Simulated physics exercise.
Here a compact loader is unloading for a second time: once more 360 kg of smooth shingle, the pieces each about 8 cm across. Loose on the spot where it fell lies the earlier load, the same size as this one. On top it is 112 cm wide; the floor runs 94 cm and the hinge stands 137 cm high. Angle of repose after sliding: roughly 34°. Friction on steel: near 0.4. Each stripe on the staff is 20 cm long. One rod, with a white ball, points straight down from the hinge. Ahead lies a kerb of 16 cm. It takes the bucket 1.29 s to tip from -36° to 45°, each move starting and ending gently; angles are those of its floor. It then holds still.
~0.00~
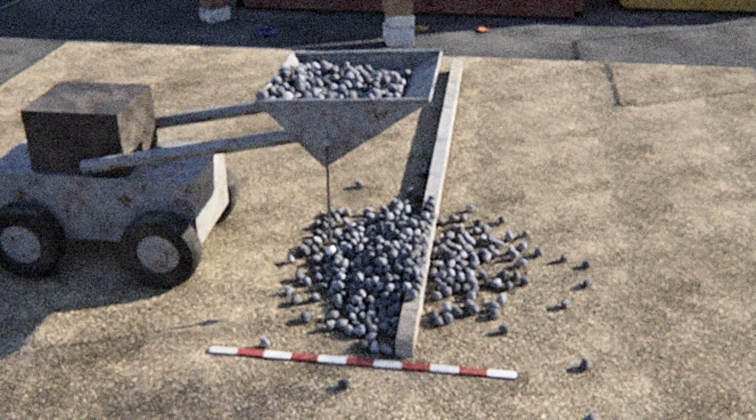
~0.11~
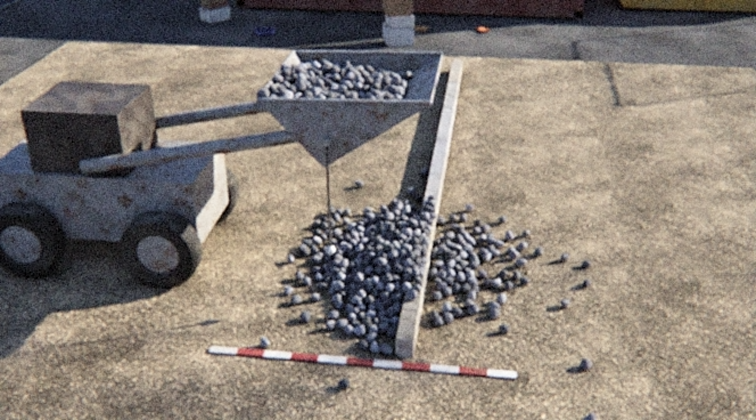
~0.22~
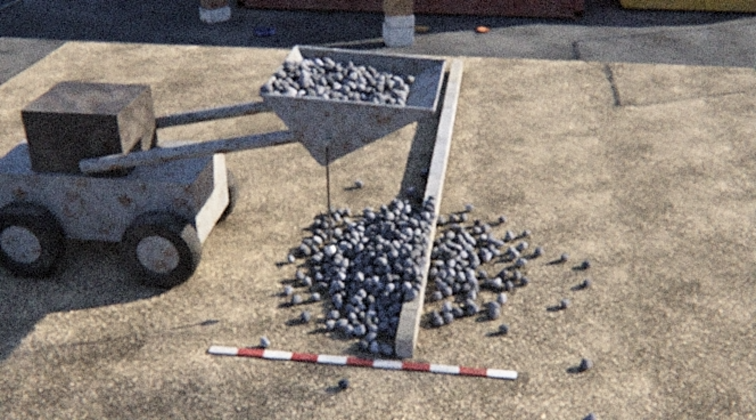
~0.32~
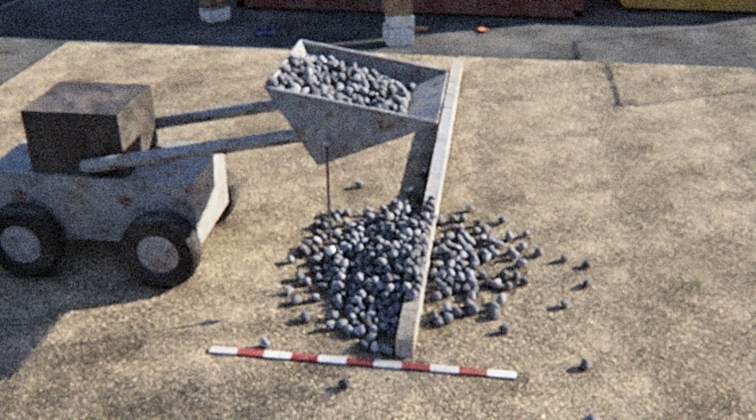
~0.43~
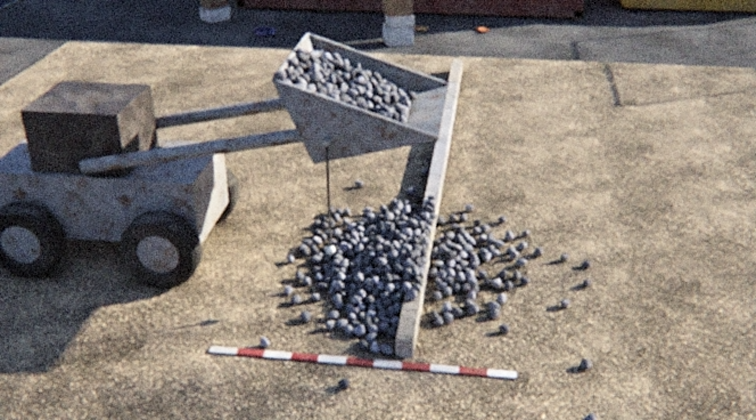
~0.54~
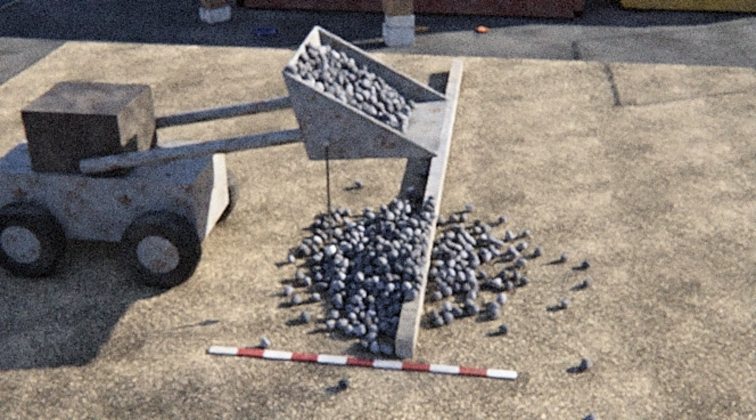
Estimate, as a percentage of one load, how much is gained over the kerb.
Some 97 per cent is added.
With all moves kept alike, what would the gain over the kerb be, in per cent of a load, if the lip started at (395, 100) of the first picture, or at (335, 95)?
First place about 60 %, second about 5 %.
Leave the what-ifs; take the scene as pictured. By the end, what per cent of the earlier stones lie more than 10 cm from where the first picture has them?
Roughly 15 % of them.
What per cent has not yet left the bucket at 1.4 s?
Reading: Near 30 % of the load.
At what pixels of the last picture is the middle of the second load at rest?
Middle: Approx. (484, 265) px.
After 1.0 s the floor is at 33°; in per cent of one load, 99 in the bucket, 84 on this side of the kerb, 17 over the kerb; the foremost stones are at (566, 291).
After 1.4 s the floor is at 45°; in per cent of one load, 31 in the bucket, 106 on this side of the kerb, 63 over the kerb; the foremost stones are at (566, 291).
After 1.7 s the floor is at 45°; in per cent of one load, 0 in the bucket, 93 on this side of the kerb, 107 over the kerb; the foremost stones are at (585, 305).
After 4.3 s the floor is at 45°; in per cent of one load, 0 in the bucket, 86 on this side of the kerb, 114 over the kerb; the foremost stones are at (693, 277). Net gain over the kerb, 97.
